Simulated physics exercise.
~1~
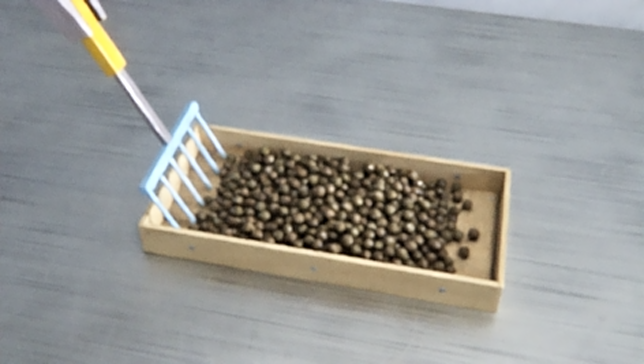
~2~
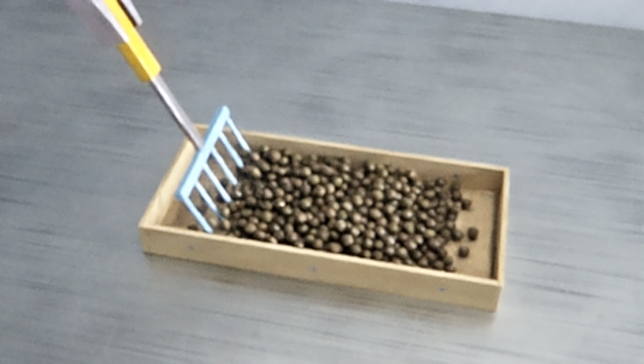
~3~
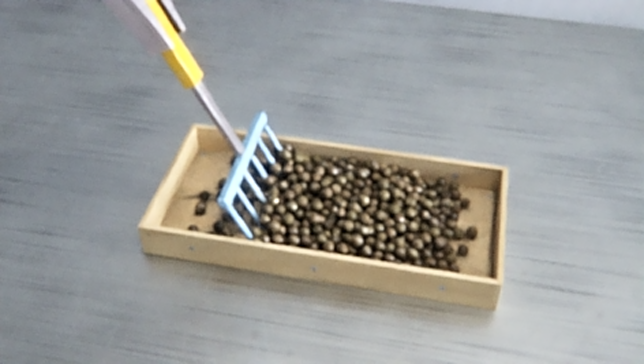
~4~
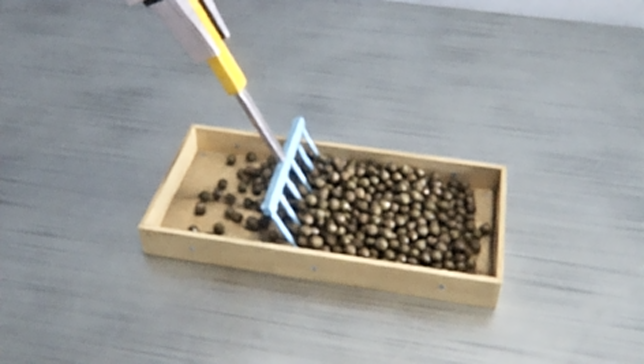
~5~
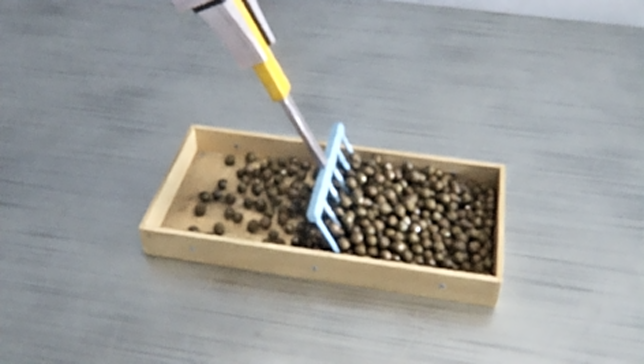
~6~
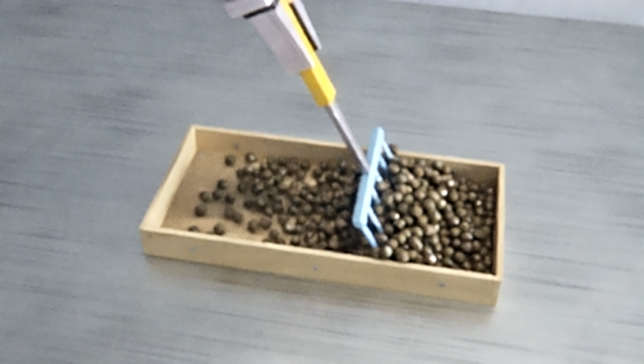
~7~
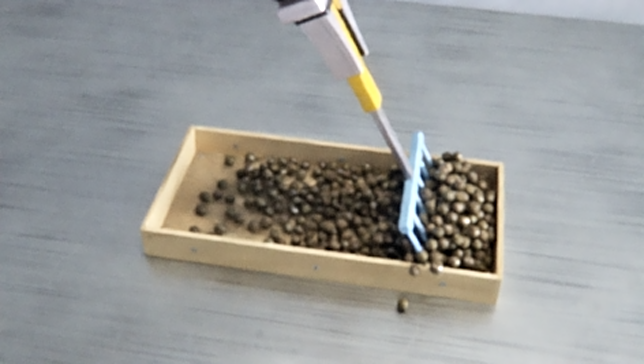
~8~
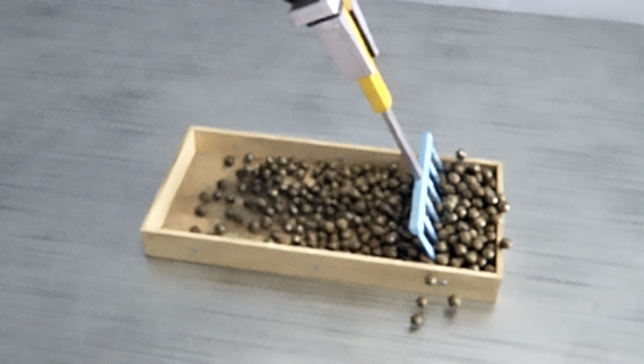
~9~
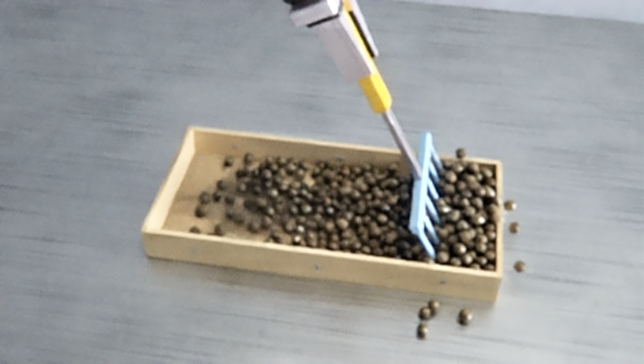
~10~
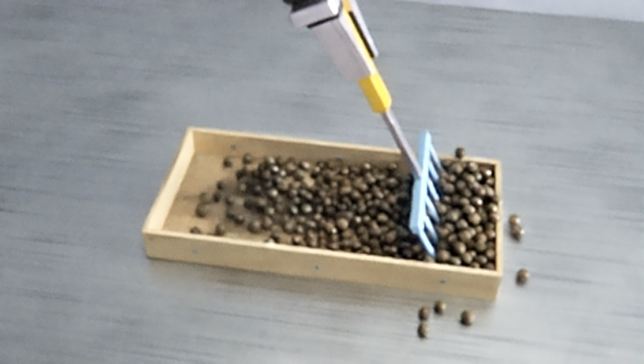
In a wooden tray, a blue rake pushes dark beads right, spilling a few outside.
